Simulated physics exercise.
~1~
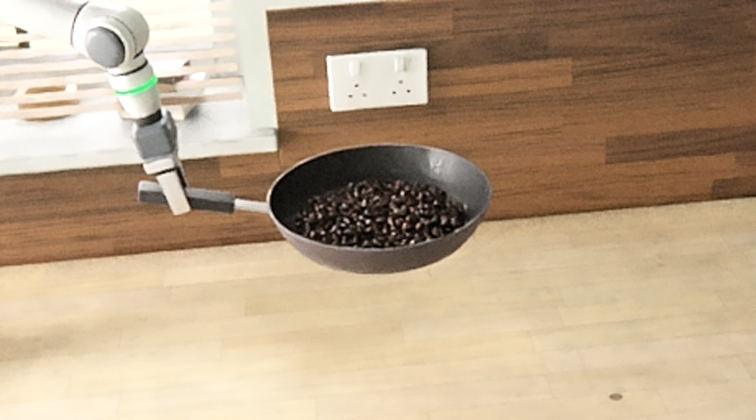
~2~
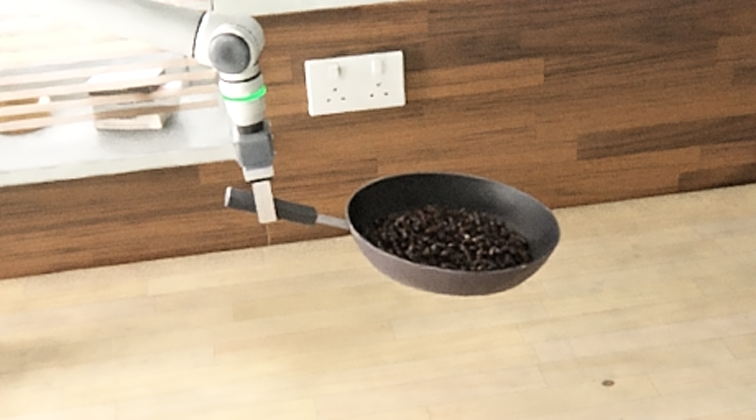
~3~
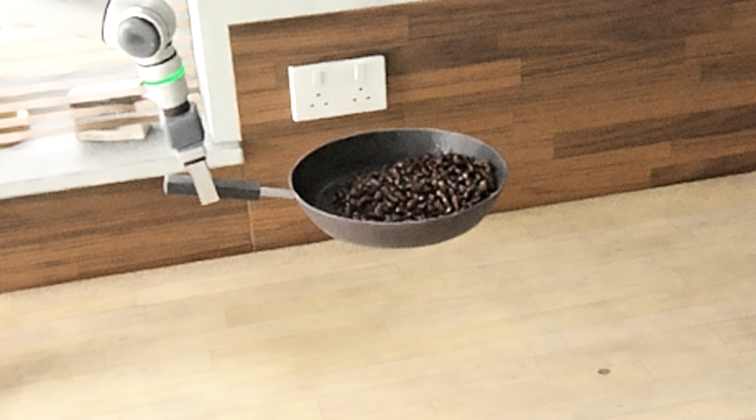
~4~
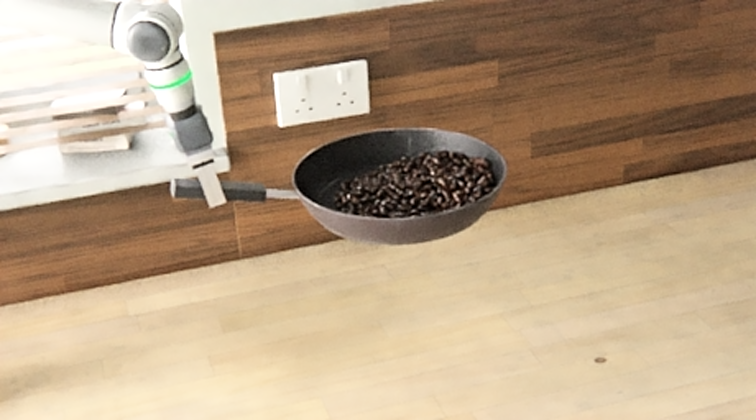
We see a robot arm holding a frying pan of dark beans above a pale wooden surface, moving it right with a slight tilt, then back left and slightly up, where it ends nearly still and upright with the beans still inside.
